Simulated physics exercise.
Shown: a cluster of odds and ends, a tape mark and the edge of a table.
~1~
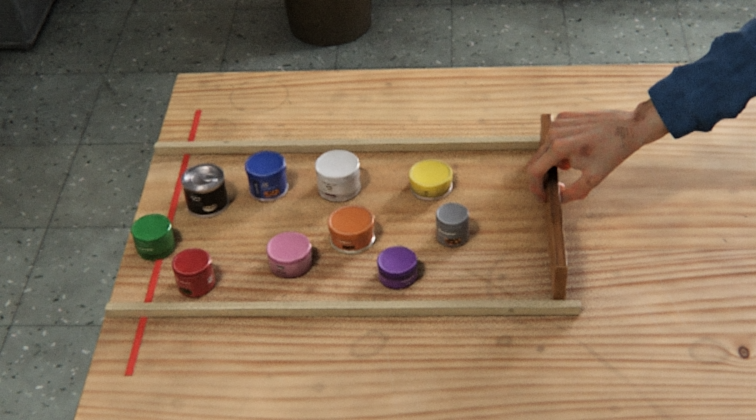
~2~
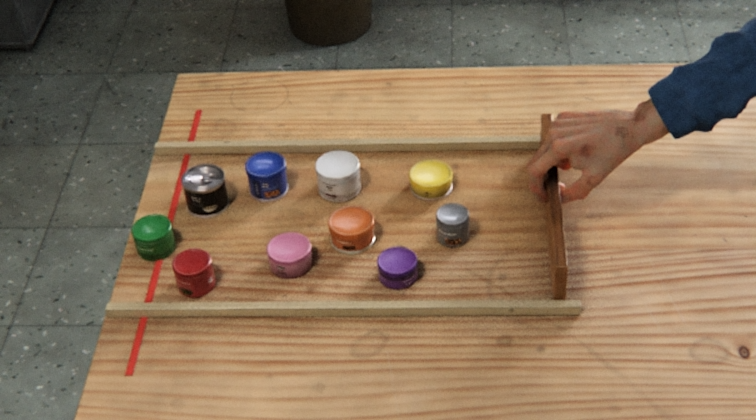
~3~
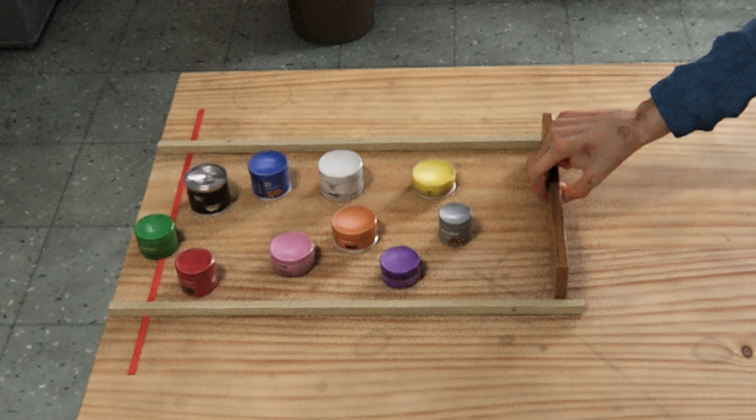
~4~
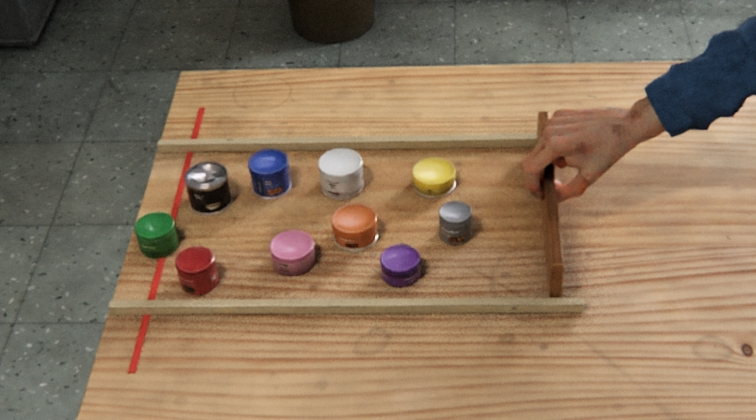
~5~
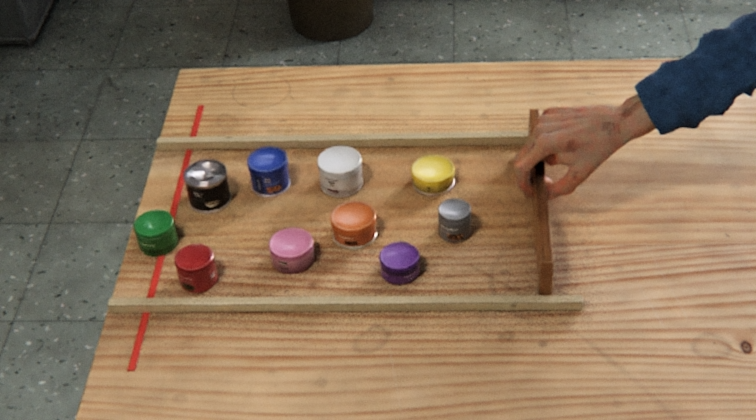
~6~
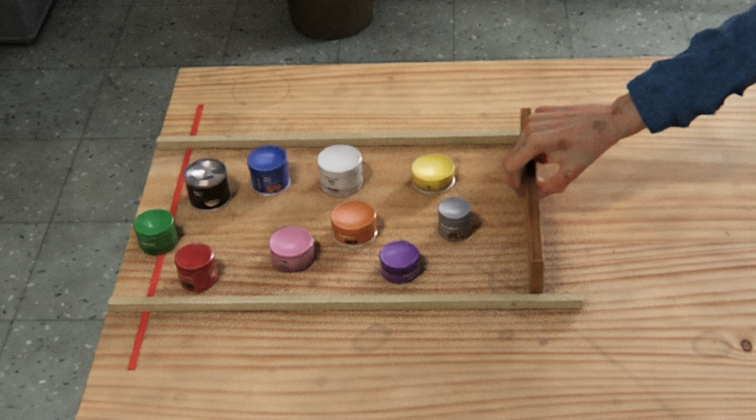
On a wooden table, a hand slowly sliding a brown board slightly left between two rails, the small colourful tubs staying still.
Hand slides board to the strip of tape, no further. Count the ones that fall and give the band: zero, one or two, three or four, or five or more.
Most likely no fewer than five will tumble off the end.
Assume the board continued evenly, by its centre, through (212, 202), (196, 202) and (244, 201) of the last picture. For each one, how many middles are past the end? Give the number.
By position: 2 / 2 / 0.
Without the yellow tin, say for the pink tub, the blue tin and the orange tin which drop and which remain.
Pink tub down; blue tin down; orange tin down.
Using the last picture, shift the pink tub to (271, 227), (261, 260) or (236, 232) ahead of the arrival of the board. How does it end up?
Spot by spot, it drops away, then drops away, then drops away.
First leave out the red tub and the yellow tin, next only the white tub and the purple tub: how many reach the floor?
The counts: 4 and 3.
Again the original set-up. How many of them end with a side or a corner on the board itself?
Count: 3.
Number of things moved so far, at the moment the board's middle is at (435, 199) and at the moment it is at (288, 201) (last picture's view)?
It comes to 2 for the first spot, 9 for the other.
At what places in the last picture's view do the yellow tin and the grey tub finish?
Answer: First (160, 172), after that (150, 223).
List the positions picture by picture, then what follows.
The first picture shows green tub (153, 238); black tin (205, 191); red tub (194, 273); board (552, 203); tape (168, 226).
The second picture shows black tin (205, 191); white tub (338, 176).
The third picture shows red tub (197, 272); grey tub (455, 225).
The fourth picture shows green tub (157, 235); purple tub (400, 266).
The fifth picture shows black tin (208, 187); board (540, 199).
The sixth picture shows green tub (156, 232); black tin (207, 186); red tub (196, 268); board (531, 197); tape (170, 221).
A little later, none off yet; green tub at rest near (156, 232); black tin at rest near (207, 186); red tub at rest near (196, 268).
Next, none off yet; green tub at rest near (156, 232); black tin at rest near (197, 188); red tub at rest near (196, 268).
Later still, none off yet; green tub shifted a little near (138, 234); black tin shifted a little near (183, 188); red tub shifted about its own width near (167, 278).
When it is over, the number that fall off is five or more; down, orange tin, white tub, pink tub, blue tin and green tub.
